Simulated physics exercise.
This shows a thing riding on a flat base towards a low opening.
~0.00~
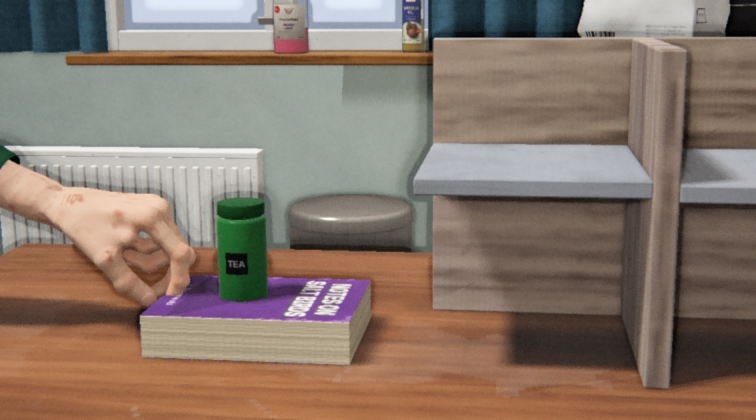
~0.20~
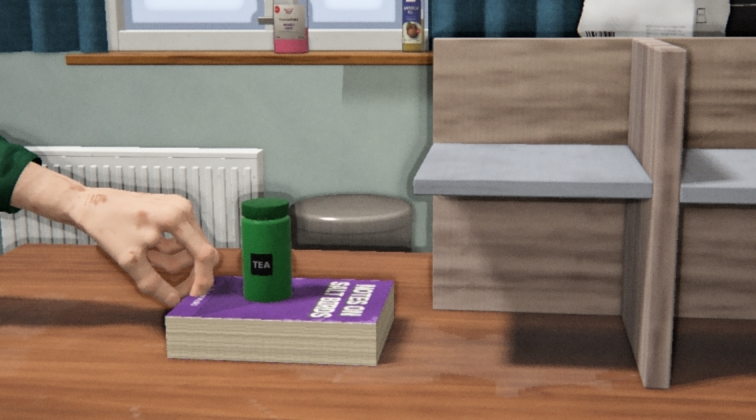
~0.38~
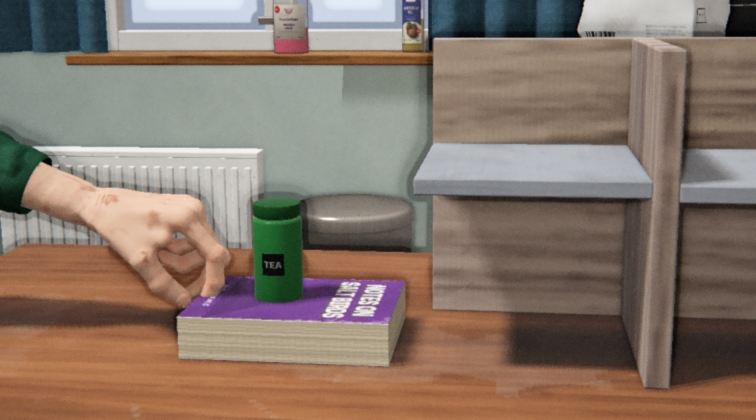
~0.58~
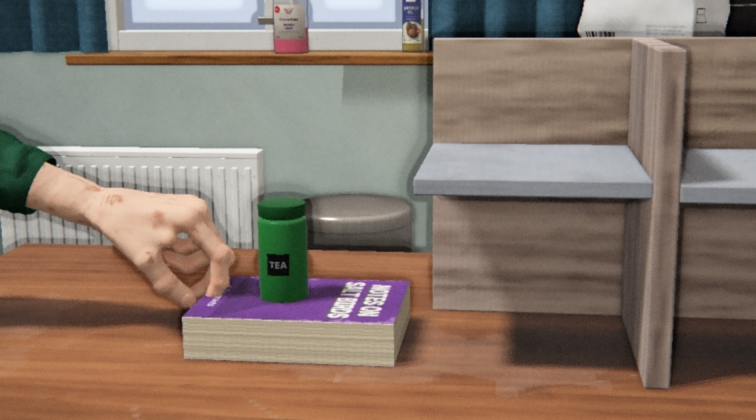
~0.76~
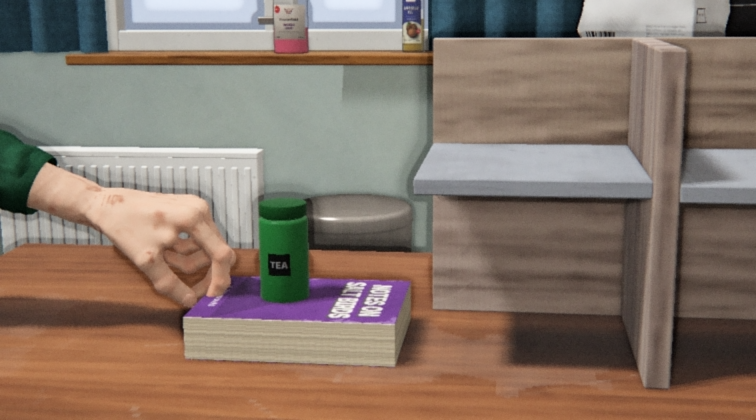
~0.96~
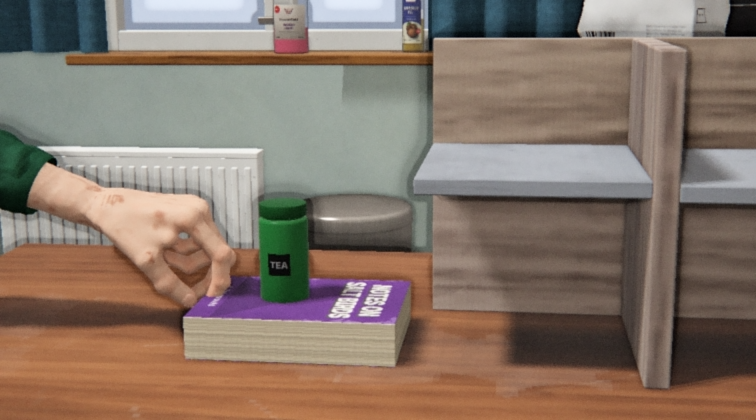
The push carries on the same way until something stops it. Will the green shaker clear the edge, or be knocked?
Outcome: The green shaker passes below.
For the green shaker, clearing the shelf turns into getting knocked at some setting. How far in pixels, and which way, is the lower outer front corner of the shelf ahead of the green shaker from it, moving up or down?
A shift of 32 pixels, going down.
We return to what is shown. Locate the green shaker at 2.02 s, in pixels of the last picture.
Roughly at (373, 253).
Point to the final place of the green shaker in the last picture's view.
Around (505, 256).
After 2.02 s, green shaker riding along near (373, 253).
In the end (3.6 s), the green shaker clears the shelf, near (505, 256).
